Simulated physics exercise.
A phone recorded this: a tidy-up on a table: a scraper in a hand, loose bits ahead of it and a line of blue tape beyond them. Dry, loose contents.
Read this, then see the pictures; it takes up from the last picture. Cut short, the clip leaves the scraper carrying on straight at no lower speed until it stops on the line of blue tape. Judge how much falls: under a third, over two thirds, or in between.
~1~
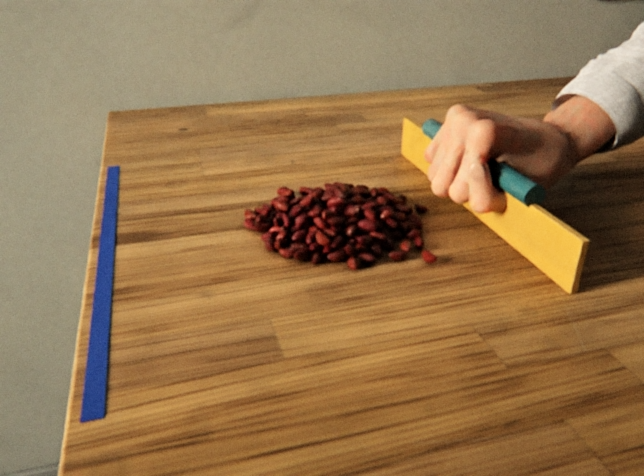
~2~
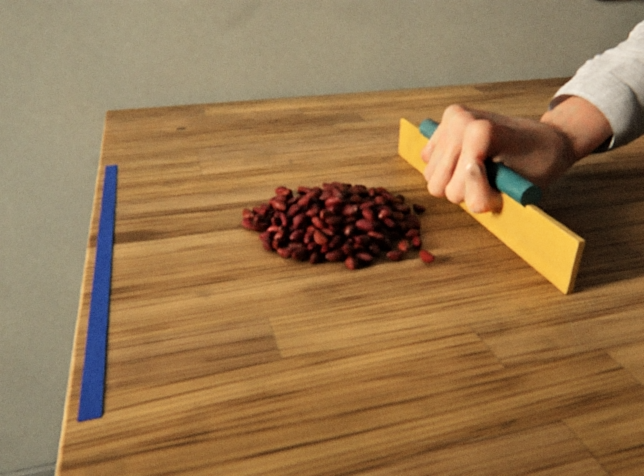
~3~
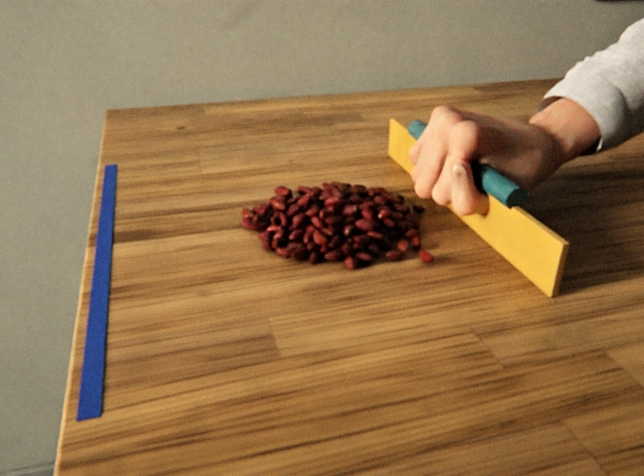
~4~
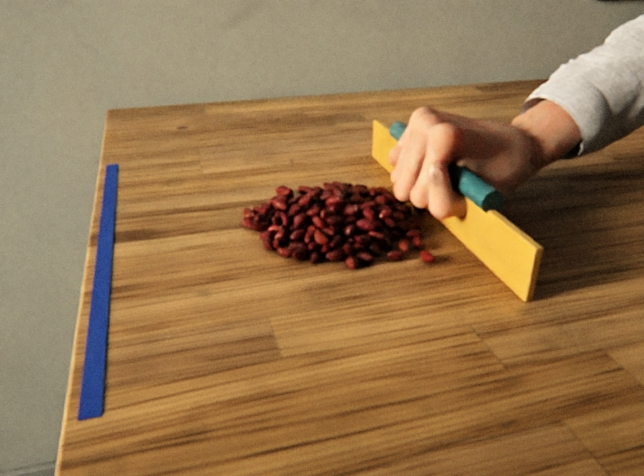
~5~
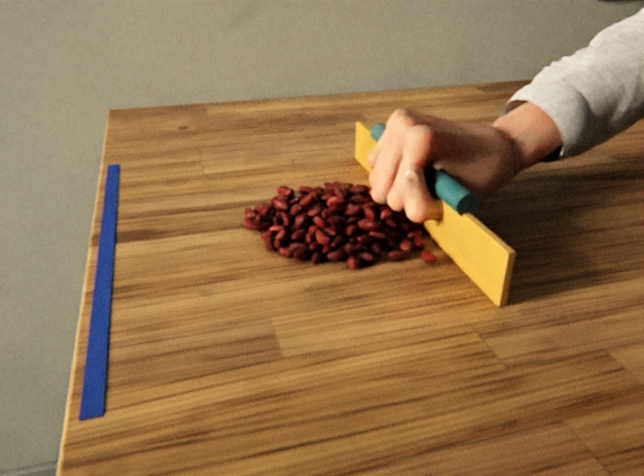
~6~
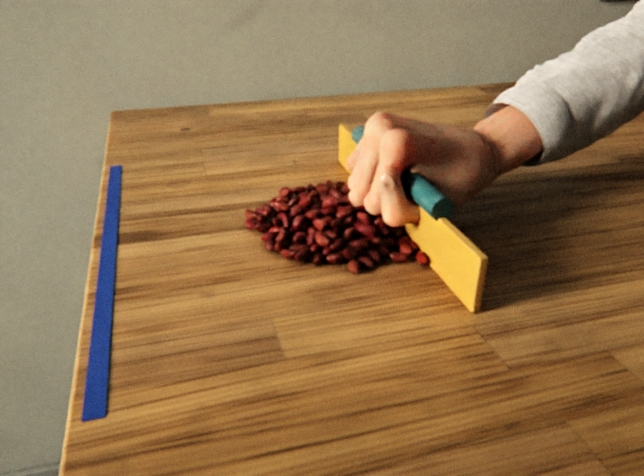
Over two thirds.
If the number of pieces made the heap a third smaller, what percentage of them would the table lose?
It comes out near 100 per cent of the heap.
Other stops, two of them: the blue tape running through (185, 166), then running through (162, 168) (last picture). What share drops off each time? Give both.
First some 20, then 40 per cent.
Soon after the last picture, scraper still moving, near (246, 190); heap all on the table, its front near (126, 243).
A little later, scraper stopped at the blue tape; heap nearly all over the edge.
Later still, scraper stopped at the blue tape; heap all over the edge.
At rest, scraper stopped at the blue tape; heap all over the edge.
